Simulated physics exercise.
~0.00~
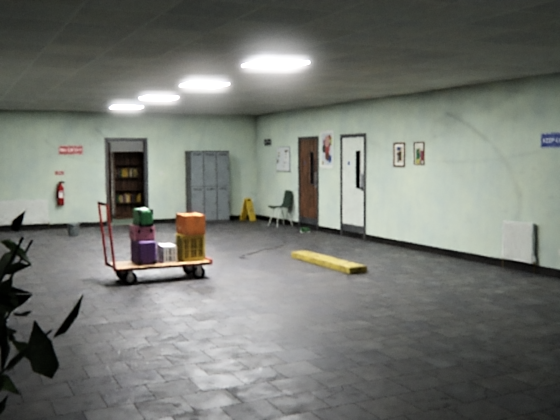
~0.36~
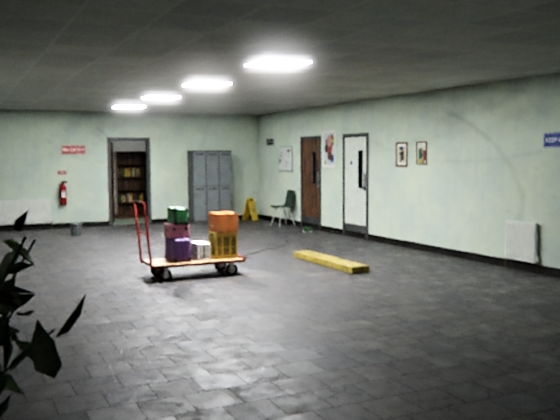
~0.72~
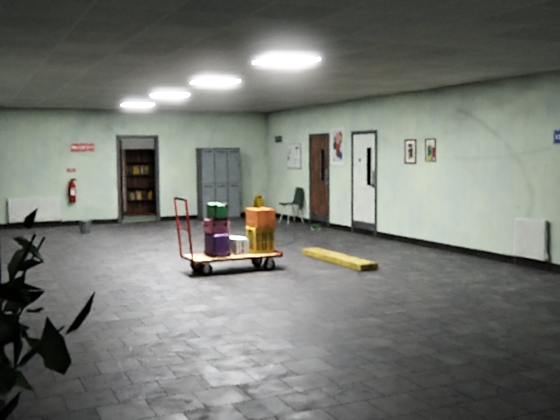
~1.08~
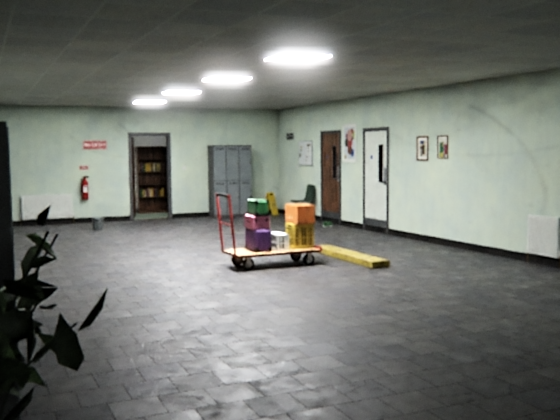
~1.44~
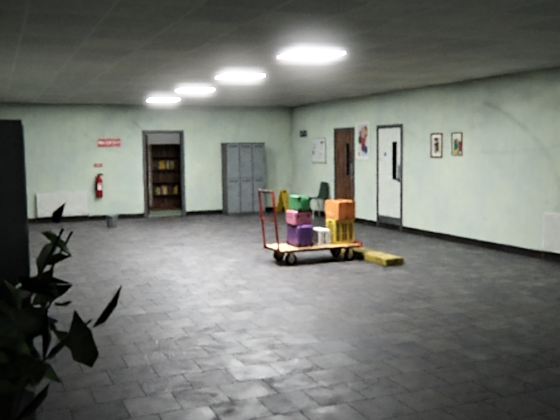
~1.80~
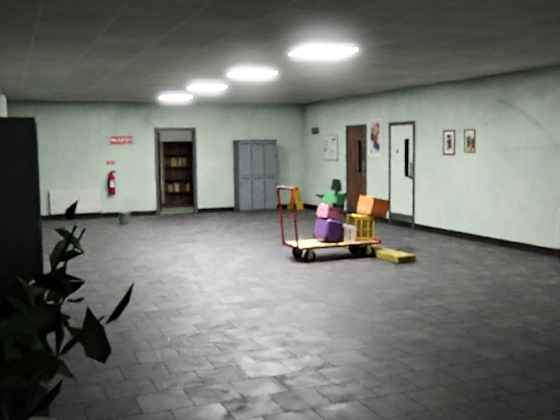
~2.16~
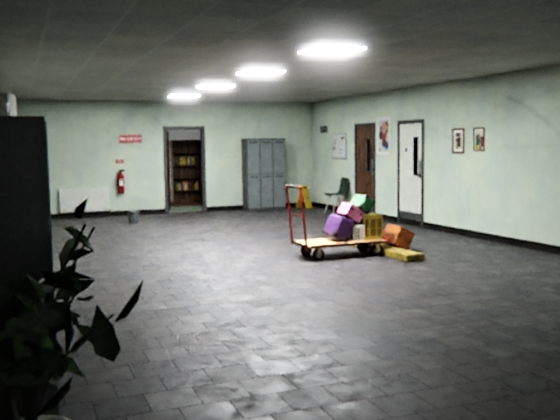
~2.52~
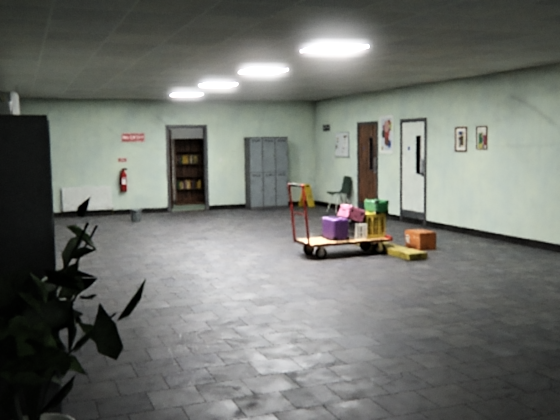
A loaded trolley rolls right, stops at a yellow kerb, and its orange box tumbles off.
